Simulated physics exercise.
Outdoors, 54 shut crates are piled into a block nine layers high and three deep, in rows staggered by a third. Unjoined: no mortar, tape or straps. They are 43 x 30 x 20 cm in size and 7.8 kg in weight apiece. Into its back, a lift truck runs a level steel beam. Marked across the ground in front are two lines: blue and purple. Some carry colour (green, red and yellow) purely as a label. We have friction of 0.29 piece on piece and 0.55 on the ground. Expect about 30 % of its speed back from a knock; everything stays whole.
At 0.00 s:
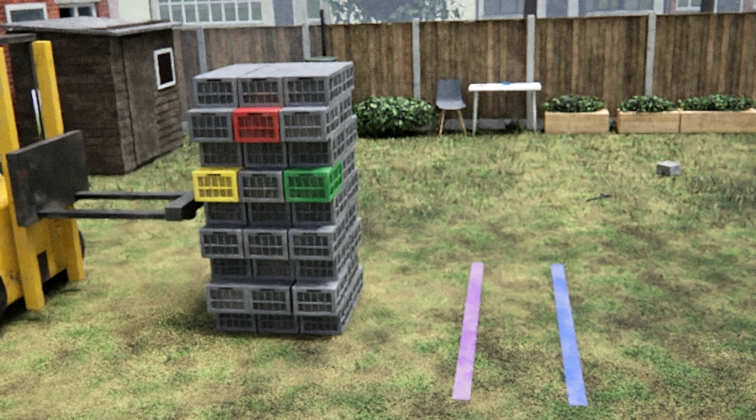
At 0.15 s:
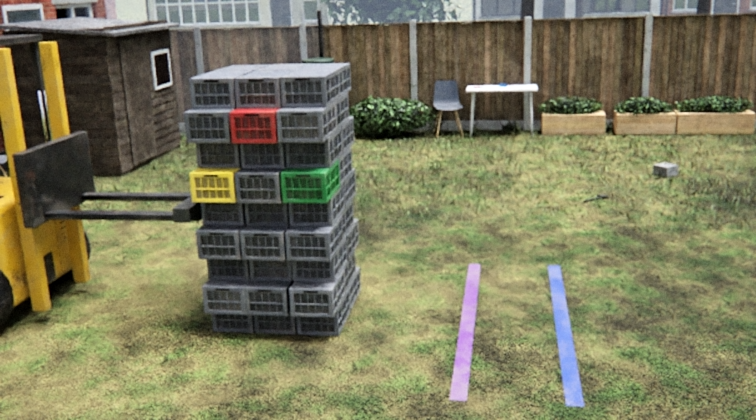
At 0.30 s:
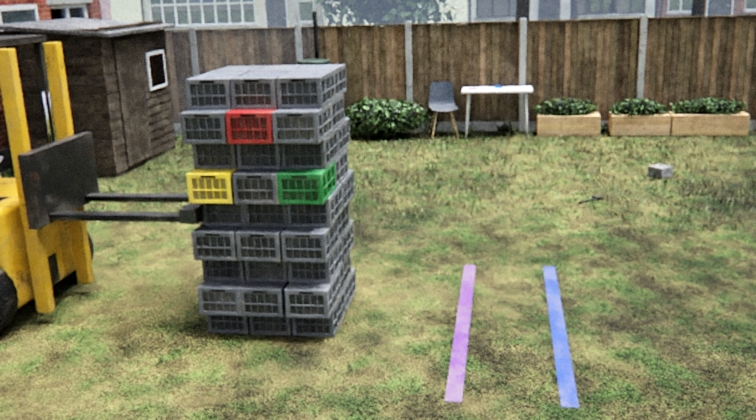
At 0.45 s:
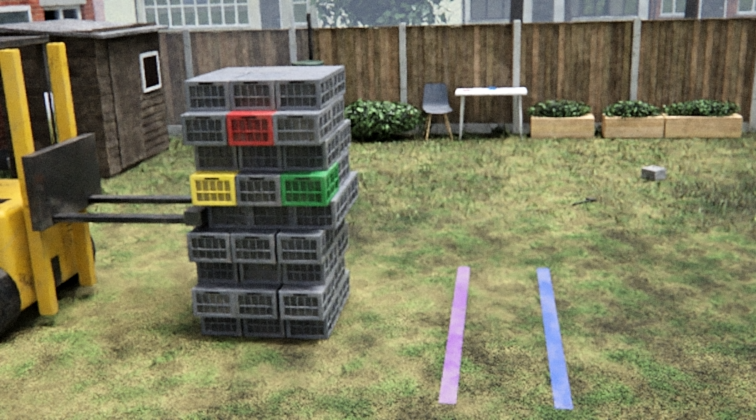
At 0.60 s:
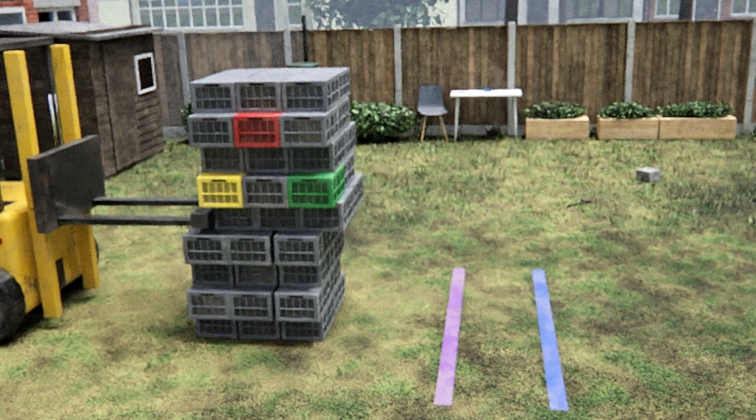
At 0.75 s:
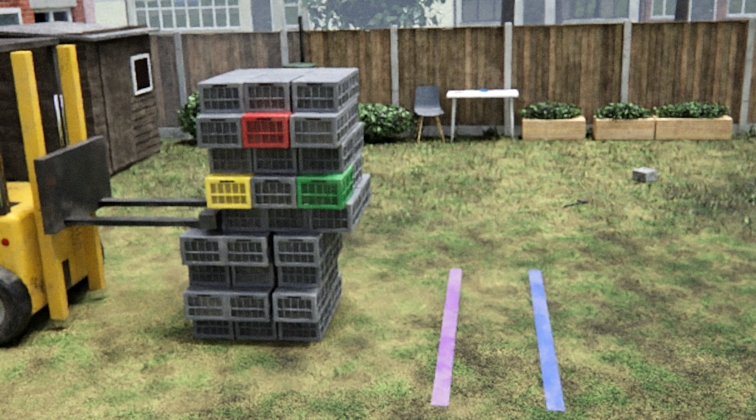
A tall stack of grey crates shifts right in its upper layers as a forklift pushes in.
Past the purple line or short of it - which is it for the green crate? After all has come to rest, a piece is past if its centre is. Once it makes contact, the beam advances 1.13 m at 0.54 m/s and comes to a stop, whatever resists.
It surpasses the line.
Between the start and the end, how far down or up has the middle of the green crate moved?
Looks like it winds up about 95 centimetres lower.
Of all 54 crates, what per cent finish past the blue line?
Around 20 %.
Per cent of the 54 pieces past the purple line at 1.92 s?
30 percent by then.
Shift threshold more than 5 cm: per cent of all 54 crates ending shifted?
70 percent of them have shifted.
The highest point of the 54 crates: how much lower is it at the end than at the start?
55 cm.
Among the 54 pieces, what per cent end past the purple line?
35%.
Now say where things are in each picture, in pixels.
In the first frame (we follow the side turned to the camera; the camera pans a little), beam (175, 215) 12 cm from the stack; blue line, near end, (569, 346); purple line, near end, (468, 343); green crate (307, 187); red crate (256, 127); yellow crate (215, 187); no piece has moved.
Beam (183, 216) 38 mm from the stack; green crate (304, 188), in the second frame.
Beam (189, 217) 43 mm in; green crate (300, 189); 7 stirred so far, in the third frame.
Beam (194, 219) 12 cm in; green crate (303, 191) displaced 7 cm; yellow crate (213, 191) displaced 8 cm; 32 stirred so far, in the fourth frame.
Beam (200, 221) 21 cm in; green crate (310, 193) displaced 15 cm; yellow crate (220, 193) displaced 16 cm; 35 stirred so far, in the fifth frame.
Beam (209, 222) 29 cm in; blue line, near end, (547, 352); purple line, near end, (446, 349); green crate (319, 194) displaced 23 cm; yellow crate (228, 194) displaced 24 cm; red crate (265, 132) displaced 21 cm; 36 stirred so far, in the sixth frame.
Around 1.04 s, none of the 54 crates past the purple line, 40 disturbed; green crate tipped 8°; red crate tipped 6°.
Around 1.44 s, 4 of the 54 crates past the purple line; green crate tipped 47°, 28 cm lower; red crate tipped 26°, 7 cm lower.
Around 1.92 s, 16 of the 54 crates past the purple line; green crate on its side; red crate on its side.
Around 2.70 s, 18 of the 54 crates past the purple line; green crate on its side; yellow crate upside down.
Finally (5.0 s), 20 of the 54 crates past the purple line; green crate on its side; yellow crate upside down; red crate upside down. Seen by the last camera, middles, green crate near (490, 323), yellow crate near (378, 295).
